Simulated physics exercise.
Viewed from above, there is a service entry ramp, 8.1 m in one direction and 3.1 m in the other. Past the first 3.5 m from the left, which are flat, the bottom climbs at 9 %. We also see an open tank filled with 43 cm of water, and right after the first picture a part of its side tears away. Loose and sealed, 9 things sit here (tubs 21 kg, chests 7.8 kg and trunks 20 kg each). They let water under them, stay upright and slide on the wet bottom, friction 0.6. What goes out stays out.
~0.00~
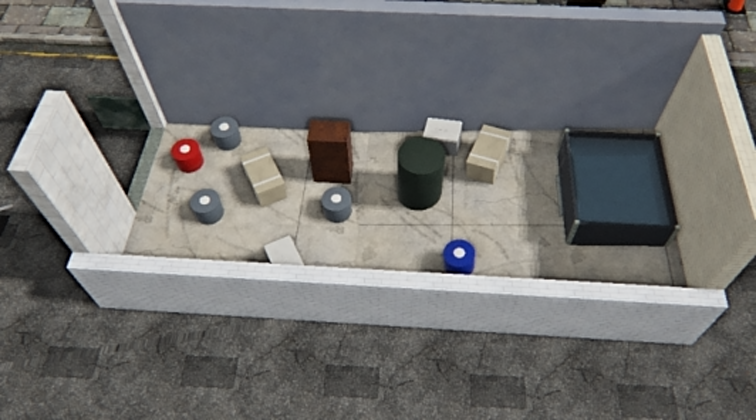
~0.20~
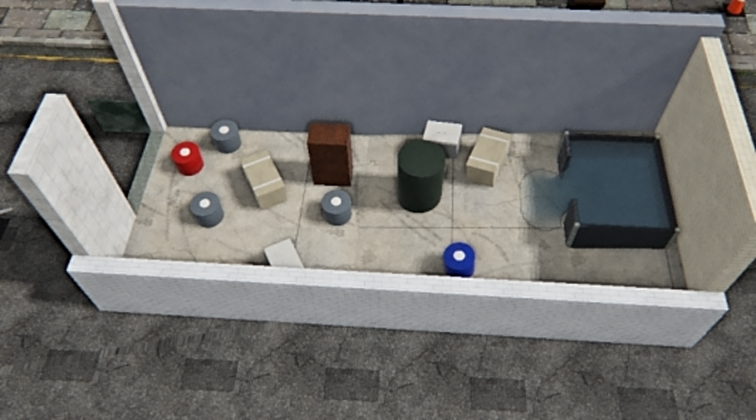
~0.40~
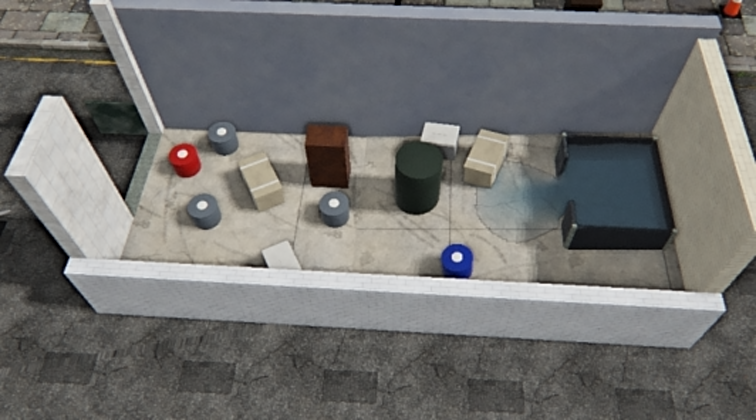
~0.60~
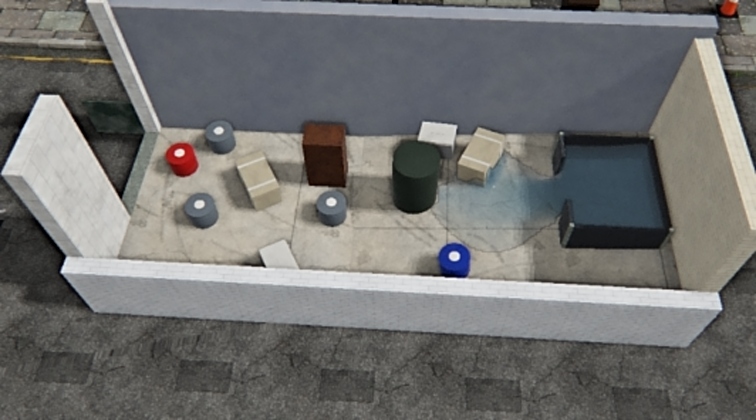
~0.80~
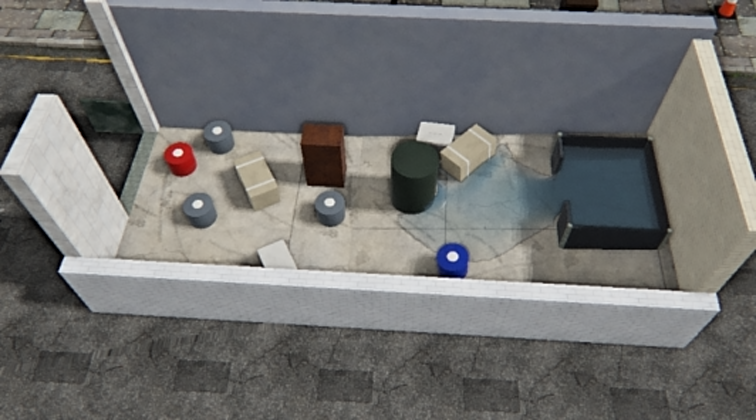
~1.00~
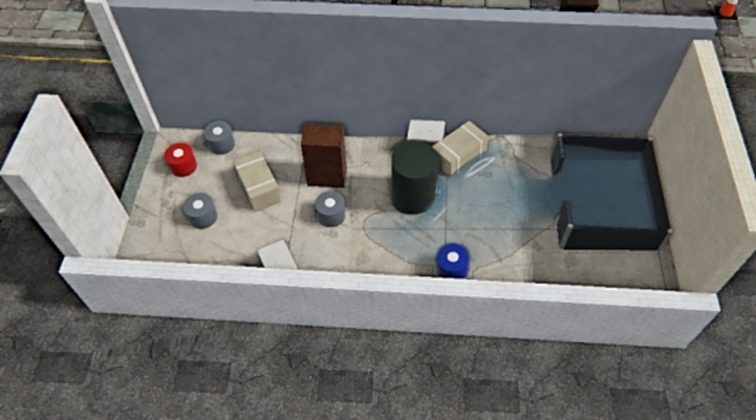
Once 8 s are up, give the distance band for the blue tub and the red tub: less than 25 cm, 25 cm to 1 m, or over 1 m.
In order: The blue tub shows little movement; the red tub shows little movement.
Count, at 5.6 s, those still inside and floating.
It comes to 1 of them.
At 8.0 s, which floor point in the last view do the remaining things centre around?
I'd say about (278, 194) in the last view.
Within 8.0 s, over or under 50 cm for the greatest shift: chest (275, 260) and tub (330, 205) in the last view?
Exceeds it; stays within.
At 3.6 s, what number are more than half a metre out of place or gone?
The count is 3.
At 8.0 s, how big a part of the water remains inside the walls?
82 %.
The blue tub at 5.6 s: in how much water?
About 1 cm.
After 1.6 s the blue tub is near (455, 257), 0.0 m from its start, aground; the red tub is near (178, 153), 0.0 m from its start, aground; 0 of 9 are out; 0 afloat.
After 3.6 s the blue tub is near (455, 257), 0.0 m from its start, aground; the red tub is near (178, 153), 0.0 m from its start, aground; 0 of 9 are out; 2 afloat.
After 5.6 s the blue tub is near (455, 257), 0.0 m from its start, aground; the red tub is near (178, 153), 0.0 m from its start, aground; 1 of 9 are out; 1 afloat.
After 8.0 s the blue tub is near (455, 257), 0.0 m from its start, aground; the red tub is near (178, 153), 0.0 m from its start, aground; 1 of 9 are out; 1 afloat.
